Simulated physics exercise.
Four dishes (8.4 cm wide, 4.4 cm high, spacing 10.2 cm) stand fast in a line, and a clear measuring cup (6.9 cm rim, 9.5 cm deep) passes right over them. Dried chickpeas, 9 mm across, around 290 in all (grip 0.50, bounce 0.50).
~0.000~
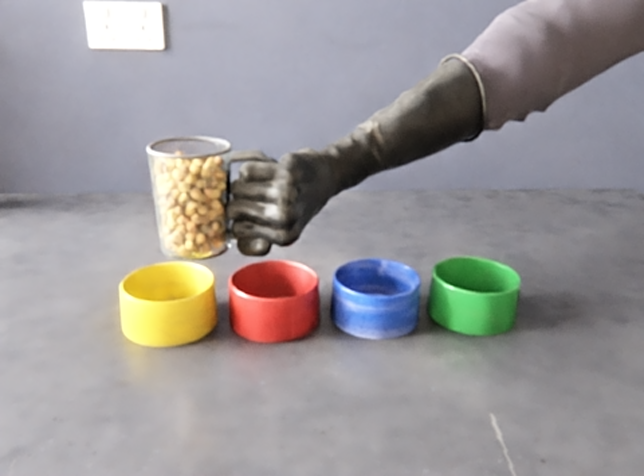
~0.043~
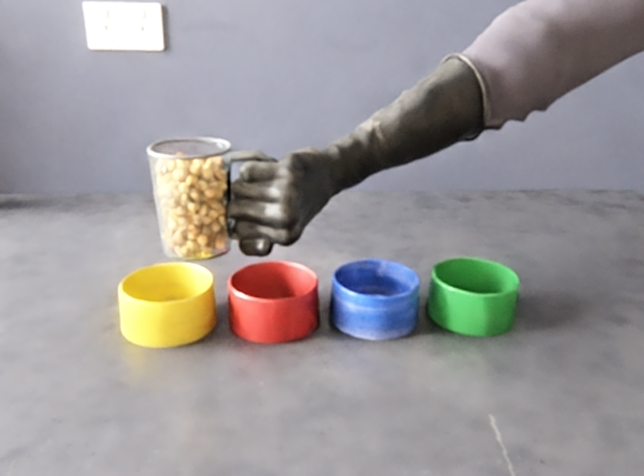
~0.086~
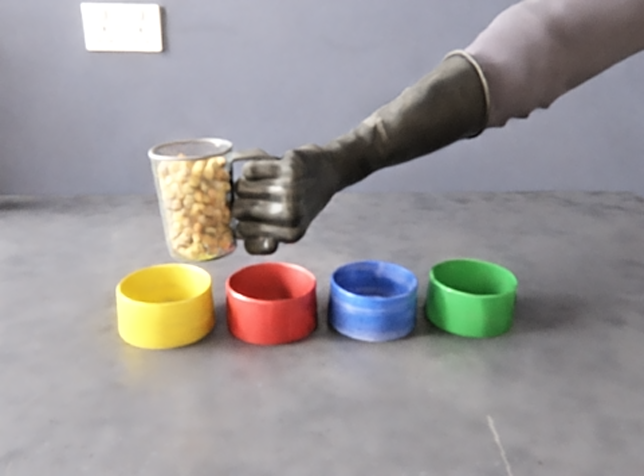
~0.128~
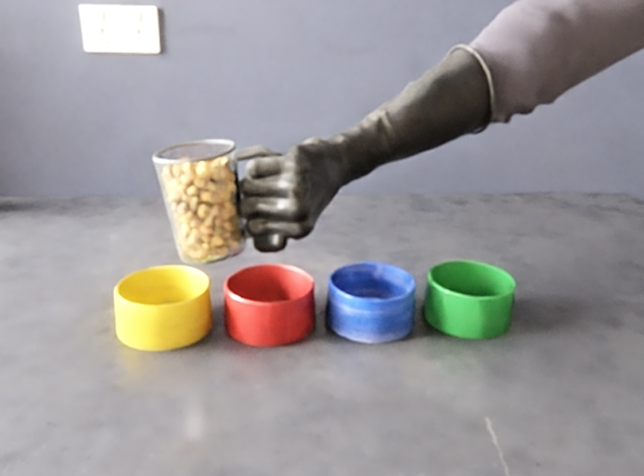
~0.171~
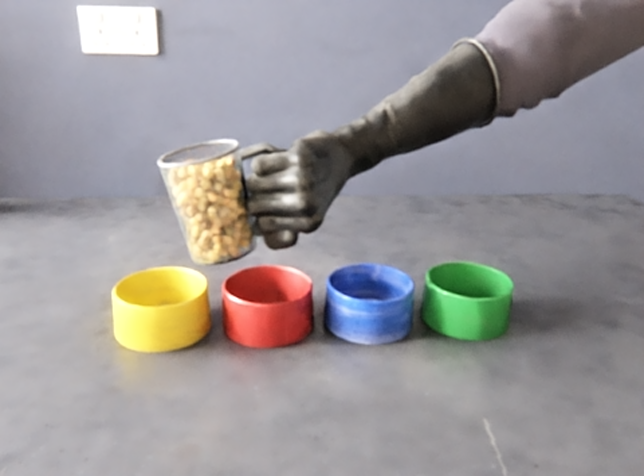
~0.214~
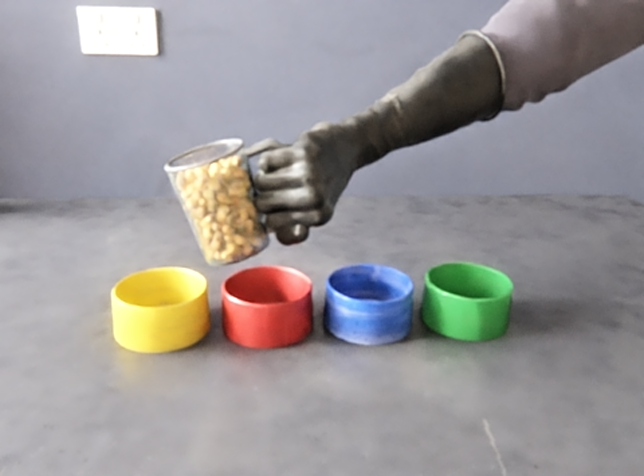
A dark-gloved hand on a pale-sleeved arm reaches in from the upper right, holding a clear cup of tan chickpeas by its handle above a grey tabletop, seen from the front and slightly above. Yellow, red, blue and green dishes stand in a row from left to right, before a grey wall with a white socket. The hand shifts the cup slightly right, gradually tilting its rim left, while the view drifts very slightly.
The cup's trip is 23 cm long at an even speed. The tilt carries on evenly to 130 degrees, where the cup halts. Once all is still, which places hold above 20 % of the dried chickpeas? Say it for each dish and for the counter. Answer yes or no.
Red no, blue yes, green no, yellow no, counter no.
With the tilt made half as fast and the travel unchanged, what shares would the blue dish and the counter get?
Blue 100, counter 0.
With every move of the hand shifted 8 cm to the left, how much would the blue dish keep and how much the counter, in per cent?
Then: Blue 0; counter 30.
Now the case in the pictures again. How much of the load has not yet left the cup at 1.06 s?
Some 85 per cent of the load.
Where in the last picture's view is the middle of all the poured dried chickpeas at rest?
Around (367, 296).
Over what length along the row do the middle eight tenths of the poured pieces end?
About 6 cm.
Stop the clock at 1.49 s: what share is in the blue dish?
Near 90 per cent so far.
After 0.72 s, tilt 70 degrees; cup holds 100 %.
After 1.06 s, tilt 107 degrees; cup holds 85 %, blue 5 %.
After 1.49 s, tilt 130 degrees; cup holds 5 %, blue 90 %.
In the end, at 2.1 s, red 0 %, blue 90 %, green 0 %, yellow 0 %, counter 5 %.
